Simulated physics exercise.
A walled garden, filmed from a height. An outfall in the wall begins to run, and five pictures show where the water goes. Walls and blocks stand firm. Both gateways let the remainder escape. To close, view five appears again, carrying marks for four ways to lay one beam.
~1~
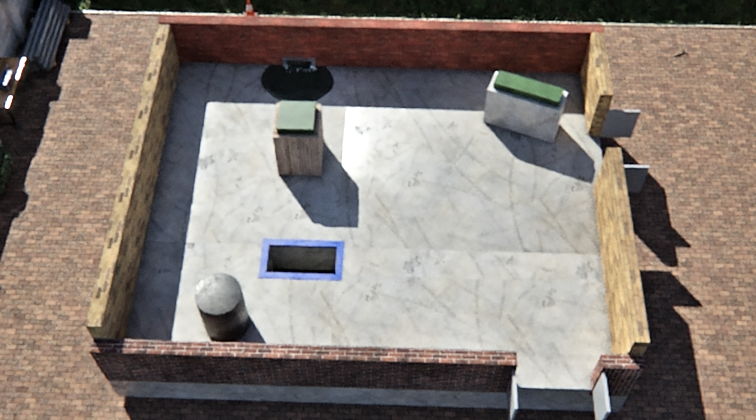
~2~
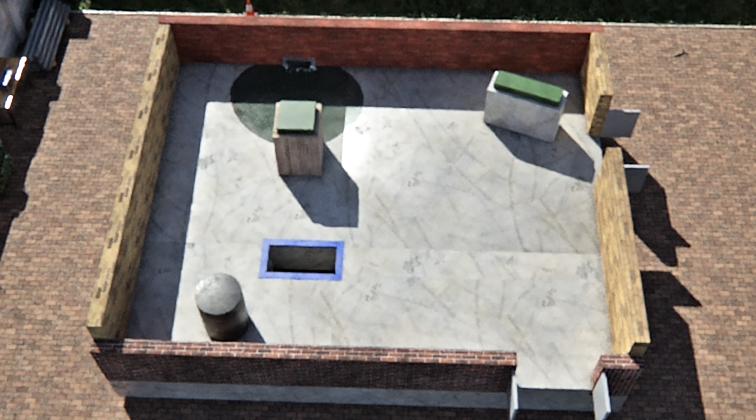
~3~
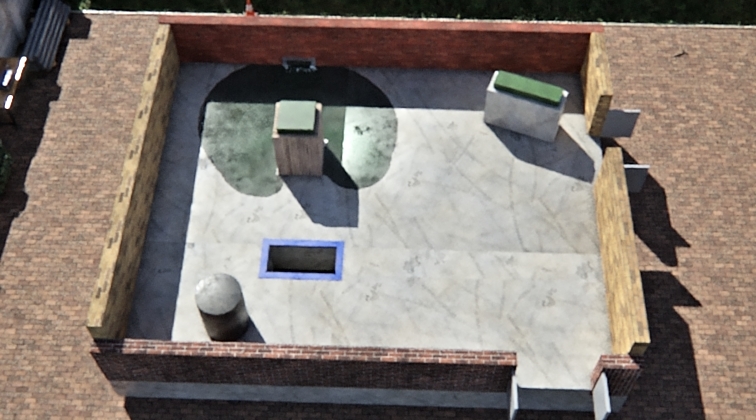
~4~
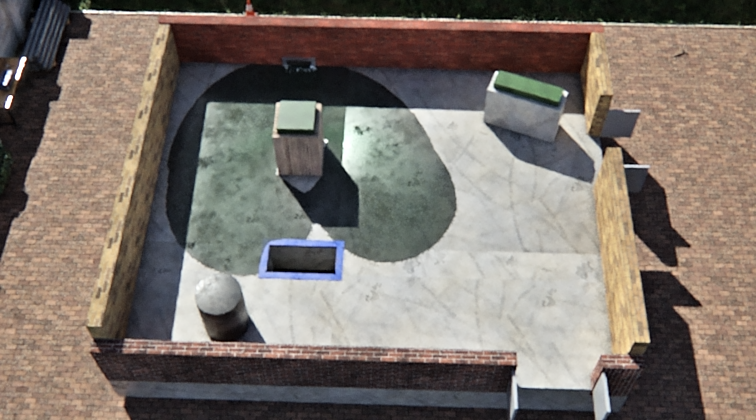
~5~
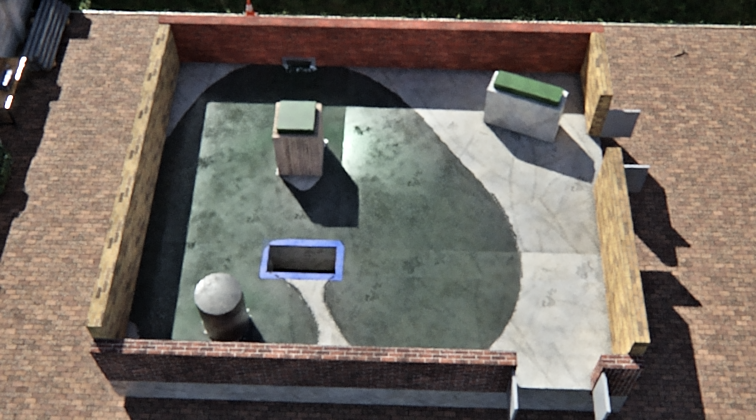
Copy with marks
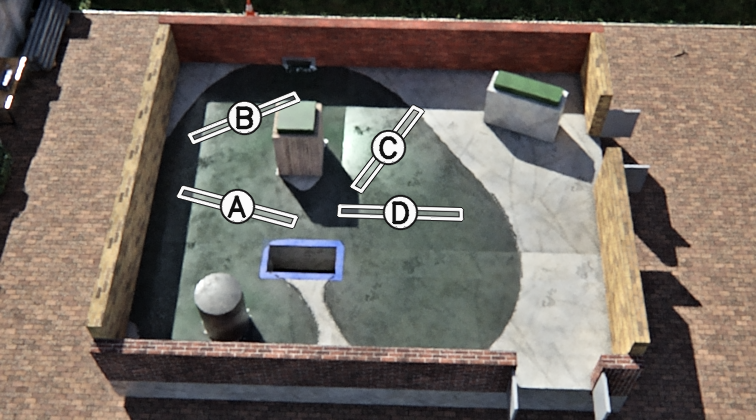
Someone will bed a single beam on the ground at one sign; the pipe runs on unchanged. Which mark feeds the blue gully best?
C works best here.
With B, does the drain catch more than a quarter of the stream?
No.
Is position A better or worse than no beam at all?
Worse.
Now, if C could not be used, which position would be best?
It is D.
On the marked copy, A from (180, 191) to (294, 221); B from (191, 138) to (296, 96); C from (356, 188) to (417, 109); D from (339, 210) to (461, 214).
For position A, about 11 % of the stream runs into the blue gully, about 84 % out by the gates.
For position B, about 14 % of the stream runs into the blue gully, about 81 % out by the gates.
For position C, about 46 % of the stream runs into the blue gully, about 50 % out by the gates.
For position D, about 26 % of the stream runs into the blue gully, about 72 % out by the gates.
